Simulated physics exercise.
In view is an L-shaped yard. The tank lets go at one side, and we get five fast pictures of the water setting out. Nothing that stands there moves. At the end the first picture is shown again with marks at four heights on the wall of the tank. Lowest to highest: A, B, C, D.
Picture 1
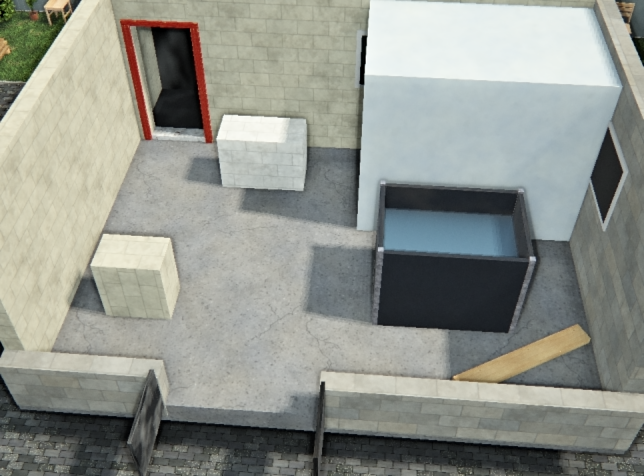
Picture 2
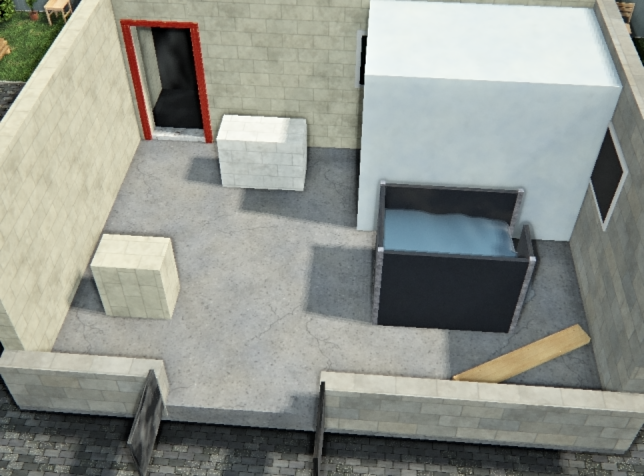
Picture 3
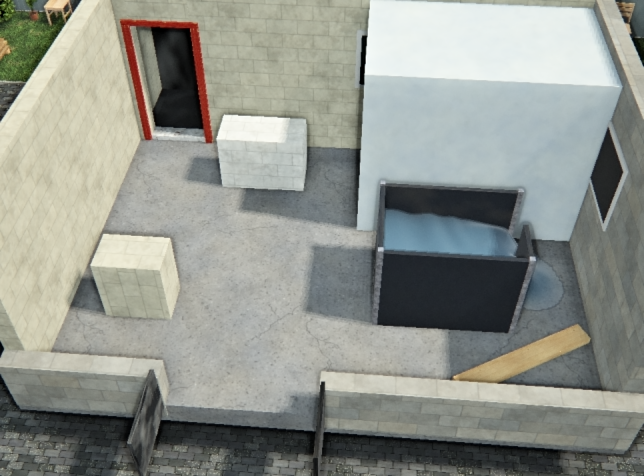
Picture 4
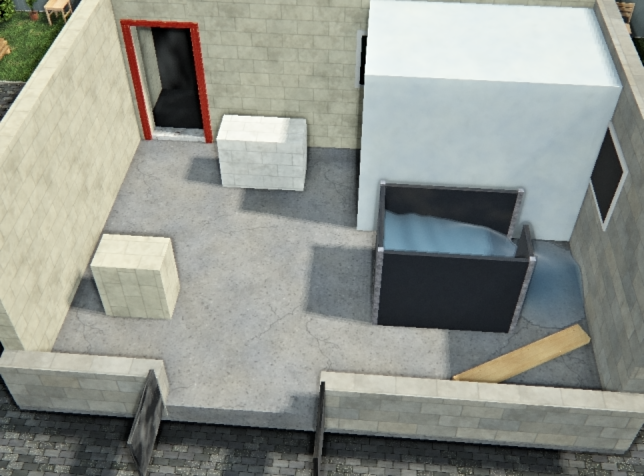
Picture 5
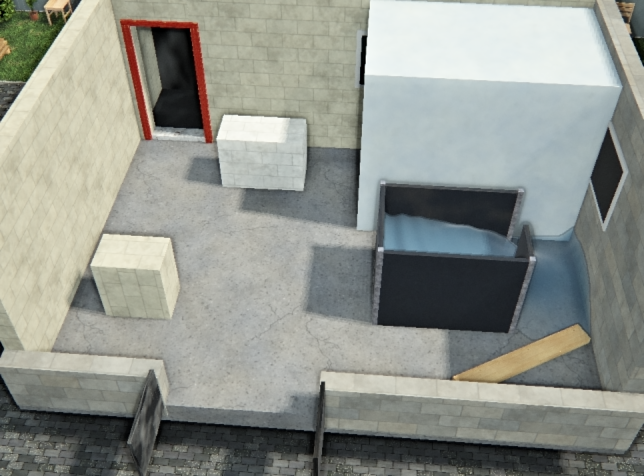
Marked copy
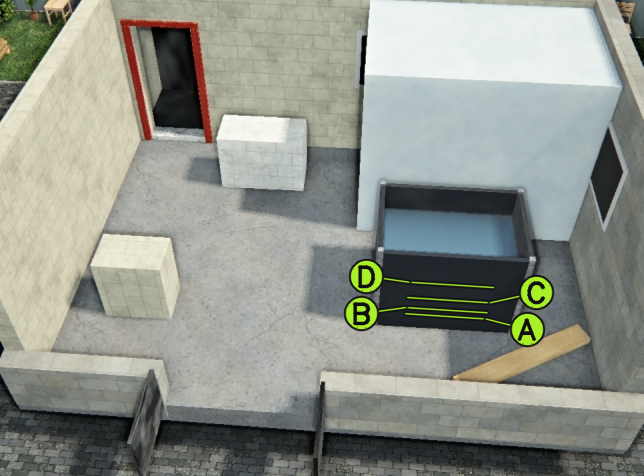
In a walled yard, water pours from the dark tank's right side and spreads across the ground.
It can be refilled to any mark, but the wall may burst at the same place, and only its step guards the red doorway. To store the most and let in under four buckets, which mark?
Go for D.
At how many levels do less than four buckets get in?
All four.
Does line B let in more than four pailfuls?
No, not at all.
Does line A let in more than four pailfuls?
No, that is safe.
On the marked copy, A at (445, 316); B at (446, 310); C at (448, 300); D at (451, 284); from the bottom up A, B, C, D.
With A, nothing gets over.
With B, nothing gets over.
With C, nothing gets over.
With D, a splash gets over, under a bucket.
